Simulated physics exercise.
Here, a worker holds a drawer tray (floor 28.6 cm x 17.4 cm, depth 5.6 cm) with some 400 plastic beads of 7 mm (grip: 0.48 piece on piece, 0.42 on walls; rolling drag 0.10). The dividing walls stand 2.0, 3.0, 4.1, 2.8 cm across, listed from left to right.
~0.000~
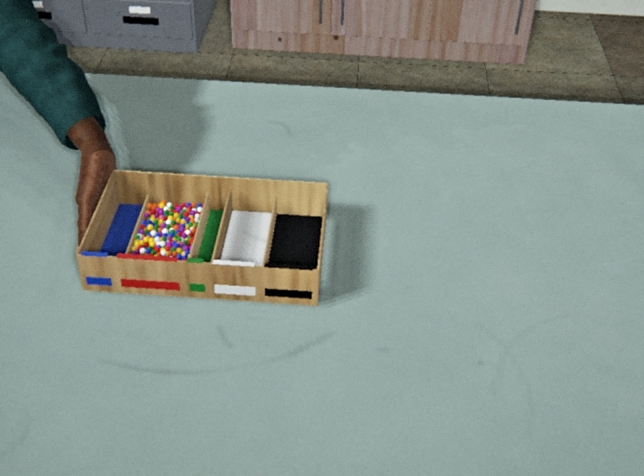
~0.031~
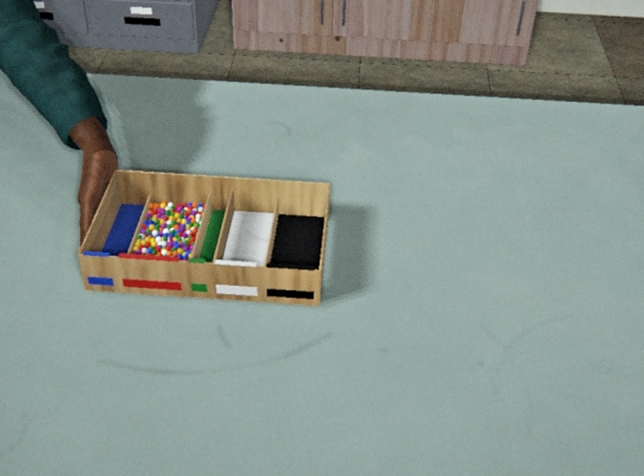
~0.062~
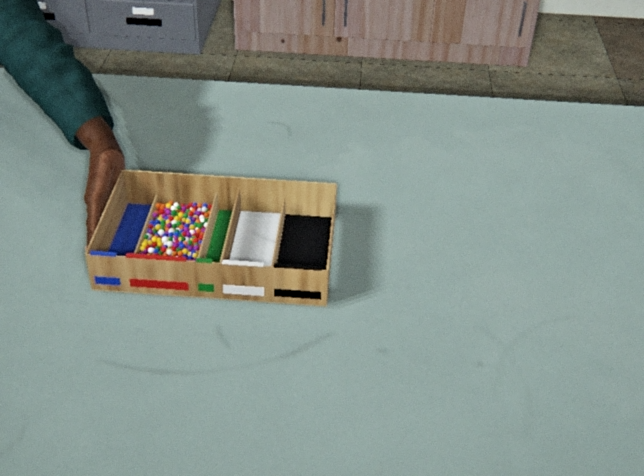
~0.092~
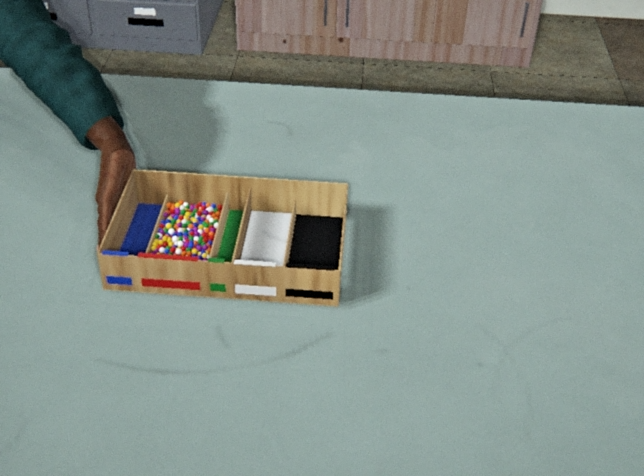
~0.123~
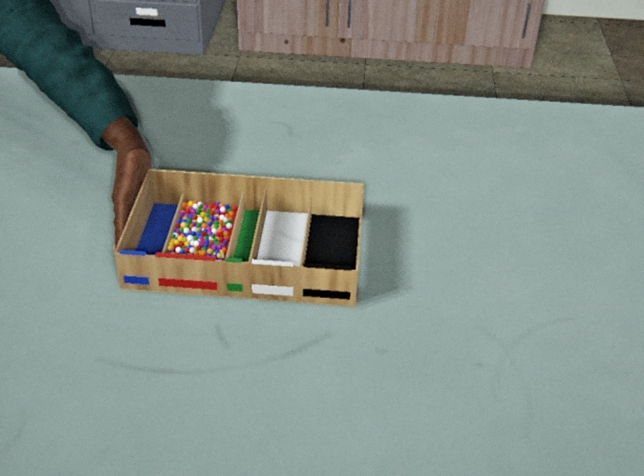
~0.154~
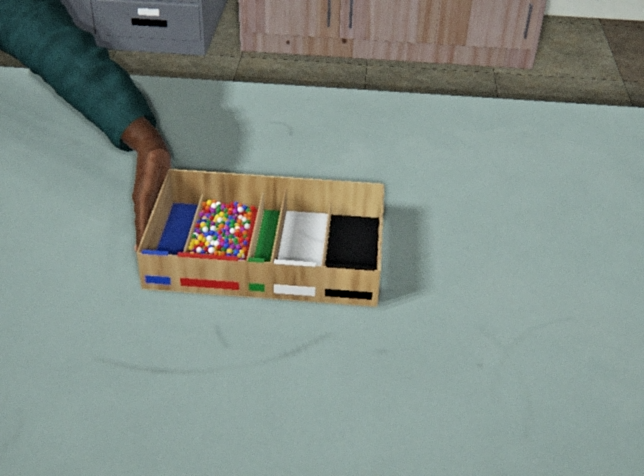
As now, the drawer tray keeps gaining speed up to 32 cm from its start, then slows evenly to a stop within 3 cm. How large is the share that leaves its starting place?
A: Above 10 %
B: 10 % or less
Answer: A.
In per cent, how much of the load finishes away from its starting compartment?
Around 15 in a hundred.
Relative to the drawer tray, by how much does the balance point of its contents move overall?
The displacement comes to around 1.5 cm by the end.
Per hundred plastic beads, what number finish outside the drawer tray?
Share outside: Roughly 0 percent.
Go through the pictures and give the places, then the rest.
In the first picture, drawer tray at (197, 266); tilt 0 degrees; moved 0.0 cm; red 100 %.
In the second picture, drawer tray at (199, 266); tilt 0 degrees; moved 0.3 cm.
In the third picture, drawer tray at (206, 266); tilt 0 degrees; moved 1.2 cm.
In the fourth picture, drawer tray at (218, 266); tilt 0 degrees; moved 2.6 cm.
In the fifth picture, drawer tray at (236, 265); tilt 0 degrees; moved 4.7 cm.
In the sixth picture, drawer tray at (258, 265); tilt 0 degrees; moved 7.4 cm; red 100 %. Its speed is now 0.96 m/s.
Then, at 0.26 s, tilt 0 degrees; red 100 %; 0 % away from where they began.
After 0.35 s, tilt 0 degrees; red 100 %; 0 % away from where they began.
Then, at 0.43 s, tilt 0 degrees; green 10 %, red 90 %; 10 % away from where they began.
After 0.50 s, tilt 0 degrees; green 10 %, white 5 %, red 85 %; 15 % away from where they began.
At rest (1.1 s), green 10 %, white 5 %, red 85 %; 15 % away from where they began.
